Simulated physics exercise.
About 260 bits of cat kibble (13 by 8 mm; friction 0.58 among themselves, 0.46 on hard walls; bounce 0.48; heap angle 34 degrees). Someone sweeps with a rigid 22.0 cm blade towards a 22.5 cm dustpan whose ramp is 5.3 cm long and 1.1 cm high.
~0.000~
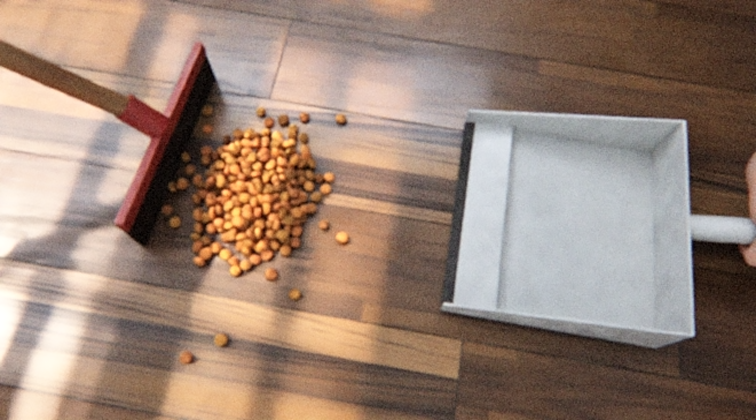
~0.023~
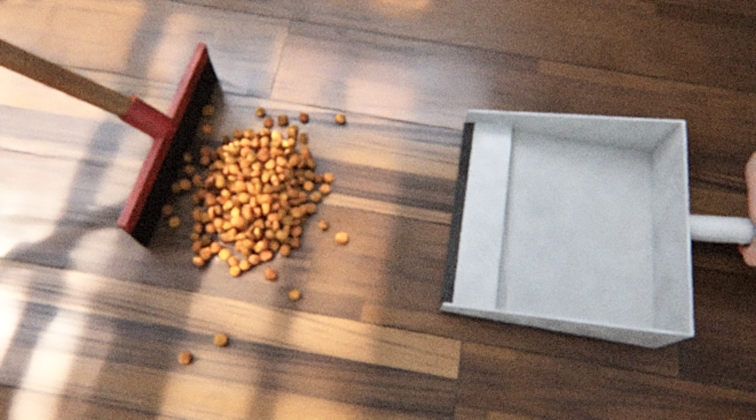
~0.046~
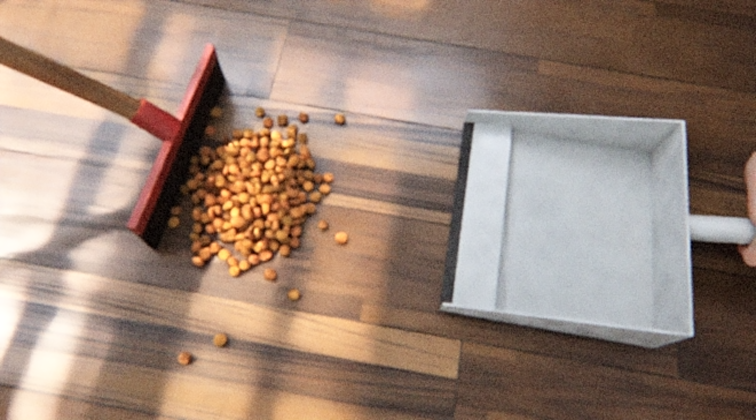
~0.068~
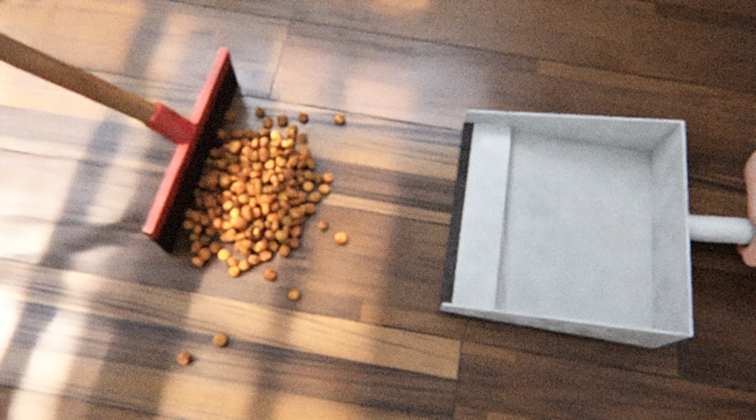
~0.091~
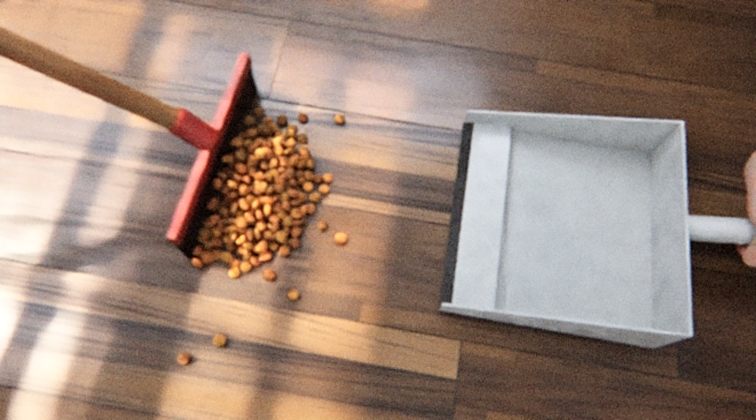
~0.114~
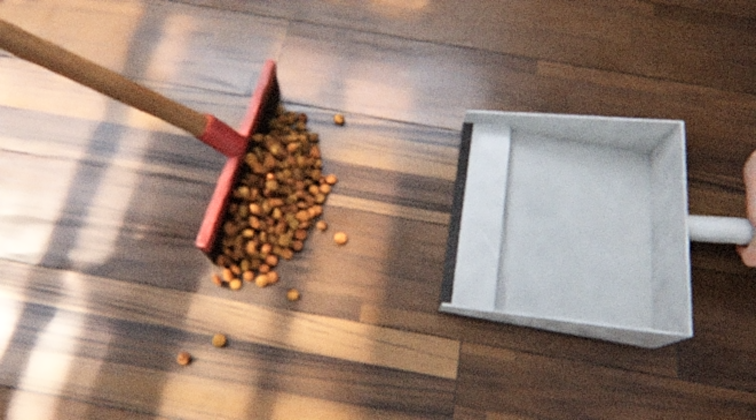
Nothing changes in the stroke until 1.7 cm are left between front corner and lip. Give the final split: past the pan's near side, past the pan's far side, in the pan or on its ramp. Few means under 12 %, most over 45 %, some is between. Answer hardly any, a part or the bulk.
Near side: A part, far side: Hardly any, pan: The bulk.
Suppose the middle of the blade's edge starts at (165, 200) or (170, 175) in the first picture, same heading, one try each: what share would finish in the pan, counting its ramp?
About 65 and 65 per cent.
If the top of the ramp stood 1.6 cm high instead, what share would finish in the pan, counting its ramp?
Then about 60 per cent.
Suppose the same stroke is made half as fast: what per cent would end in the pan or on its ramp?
It would be near 55 per cent.
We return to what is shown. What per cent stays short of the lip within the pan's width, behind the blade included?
Some 15 per cent.
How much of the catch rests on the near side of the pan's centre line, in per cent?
Roughly 60 per cent.
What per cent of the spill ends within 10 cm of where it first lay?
About 0 per cent.
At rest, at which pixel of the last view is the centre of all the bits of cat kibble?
Around (488, 261).
After 0.21 s, middle of the blade 10 cm from the lip; 0 % over the lip, far side 0 %, near side 15 %.
After 0.27 s, middle of the blade 4 cm from the lip; 15 % over the lip, far side 0 %, near side 15 %.
Then, at 0.47 s, middle of the blade 2 cm from the lip; 65 % over the lip, far side 0 %, near side 20 %.
In the end, at 1.1 s, near side 20 %, far side 0 %, pan 65 %, in front of the lip or behind the blade 15 %.
